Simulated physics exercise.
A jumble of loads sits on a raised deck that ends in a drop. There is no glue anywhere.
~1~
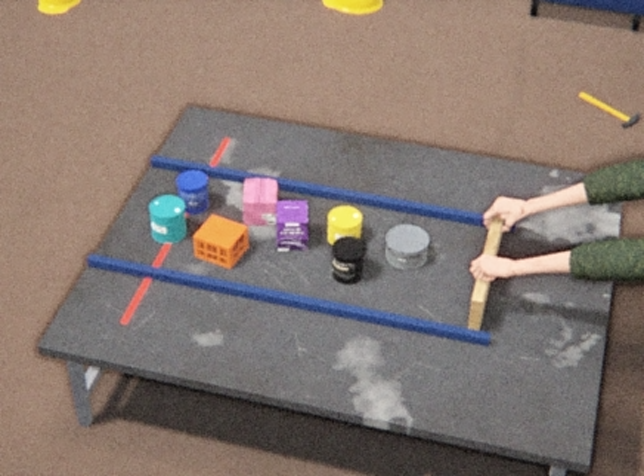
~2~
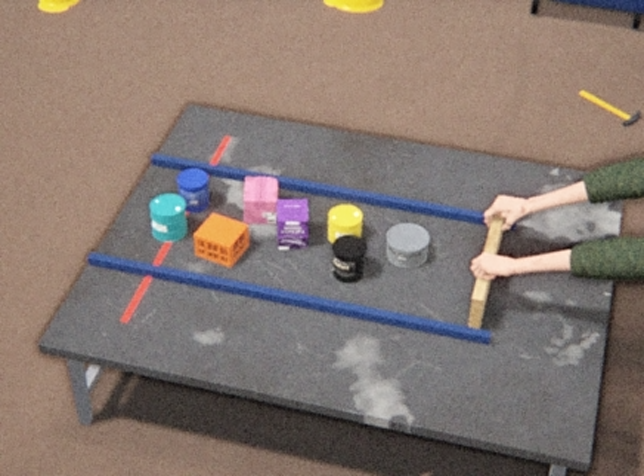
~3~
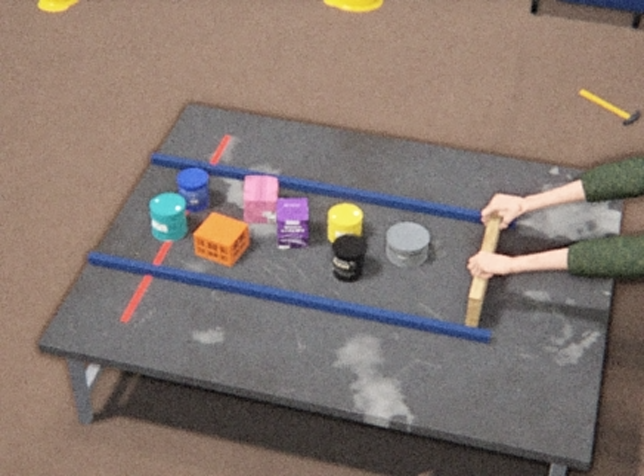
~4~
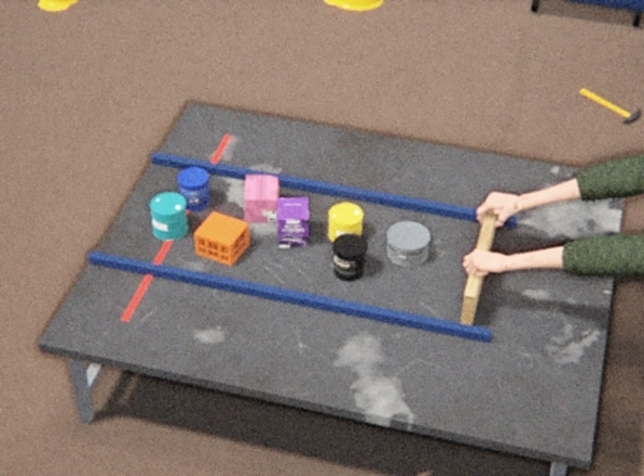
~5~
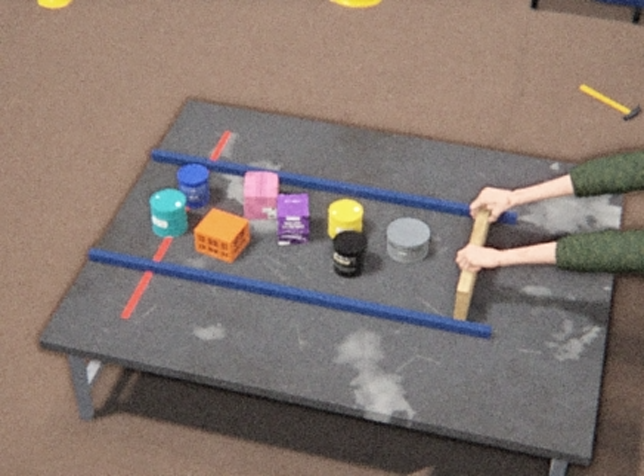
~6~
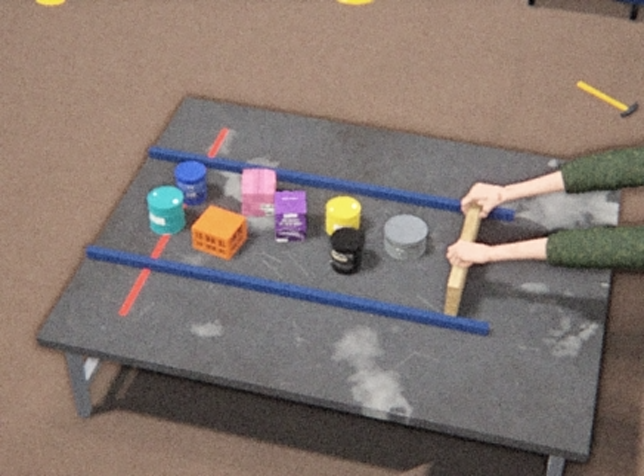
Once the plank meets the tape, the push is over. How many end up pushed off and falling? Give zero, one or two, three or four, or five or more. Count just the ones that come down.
Looks to me like the count going over is a one or a two.
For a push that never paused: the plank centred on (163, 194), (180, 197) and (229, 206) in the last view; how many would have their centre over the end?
4, 2 and 0.
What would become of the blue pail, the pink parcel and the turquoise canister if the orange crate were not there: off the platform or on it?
Obs.: Blue pail does drop, pink parcel is not lost, turquoise canister does drop.
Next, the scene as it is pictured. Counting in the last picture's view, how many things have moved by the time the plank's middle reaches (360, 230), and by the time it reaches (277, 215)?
At first I count 4, and then 6.
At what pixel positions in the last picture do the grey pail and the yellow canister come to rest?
First (164, 194), then (181, 171).
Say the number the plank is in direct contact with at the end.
I count 4 of them.
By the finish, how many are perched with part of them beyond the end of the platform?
That comes to 2 of them.
Soon after, none off yet; turquoise canister at rest near (167, 211); blue pail at rest near (192, 184); orange crate at rest near (220, 233).
After that, none off yet; turquoise canister at rest near (167, 211); blue pail at rest near (192, 184); orange crate displaced a little near (209, 235).
And then, none off yet; turquoise canister displaced about its own width near (145, 206); blue pail displaced about its own width near (166, 181); orange crate displaced about its own width near (172, 244).
In the end, the number that fall off is one or two; gone, blue pail and turquoise canister.
